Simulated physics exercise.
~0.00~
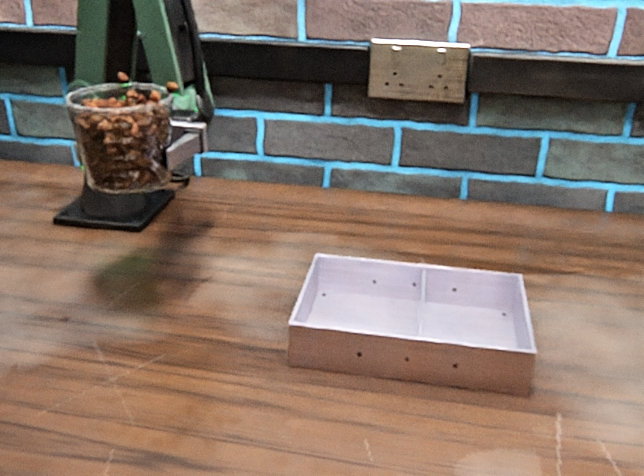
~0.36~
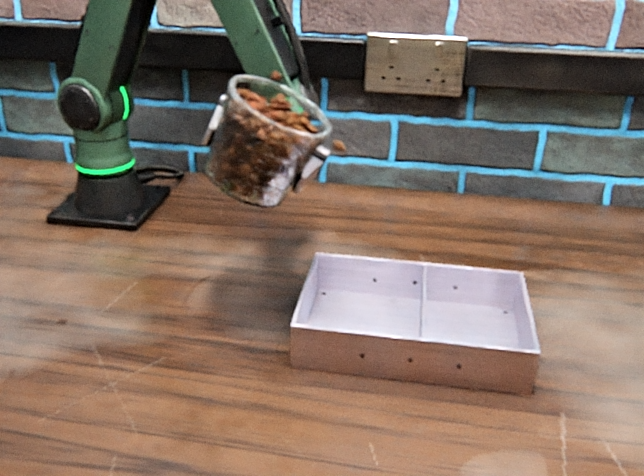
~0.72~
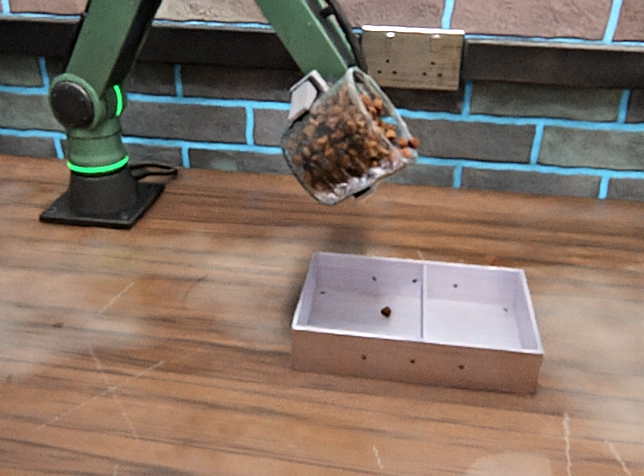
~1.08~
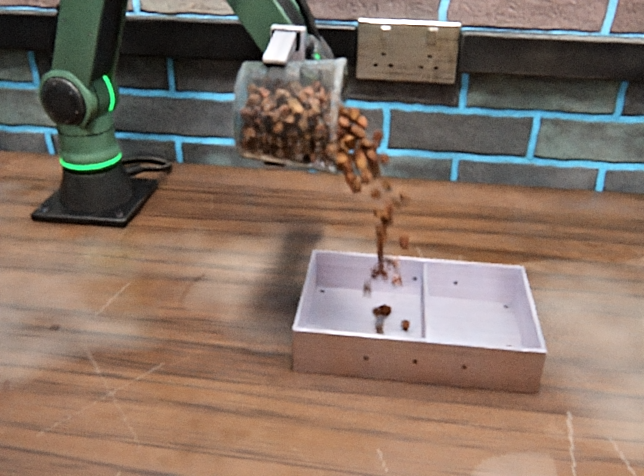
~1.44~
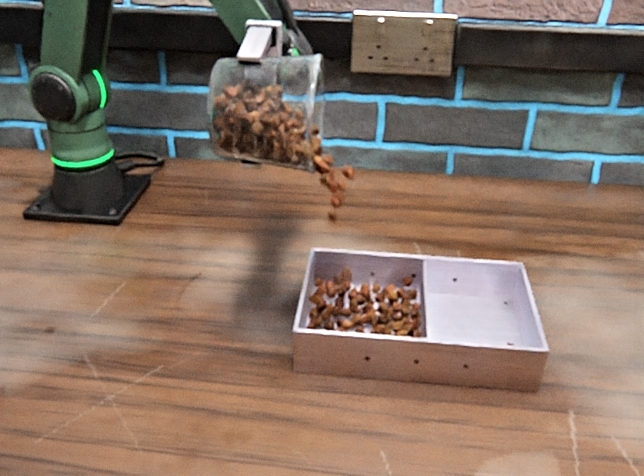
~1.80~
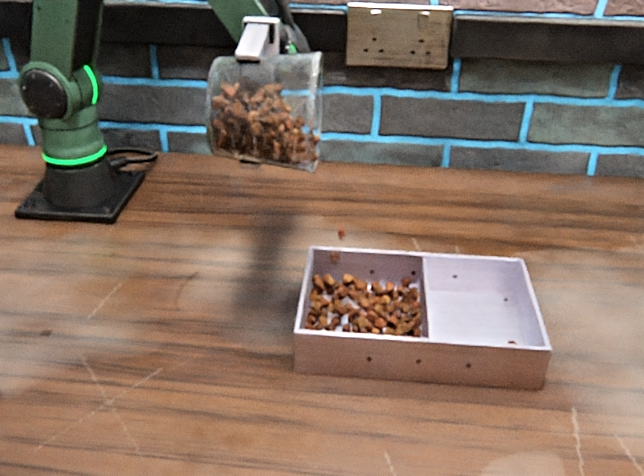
A green robot arm lifts a clear beaker heaped with brown pellets and carries it rightward across a wooden table, toward a pale box split into two parts. It tips the beaker forward as it nears the box, and the first stray pellet drops inside. The beaker then swings back to the left and turns onto its side while a stream of pellets pours down into the left part. The flow thins to a few falling pieces and then stops. The left part ends up well covered, the right part nearly empty, and many pellets remain in the sideways beaker.
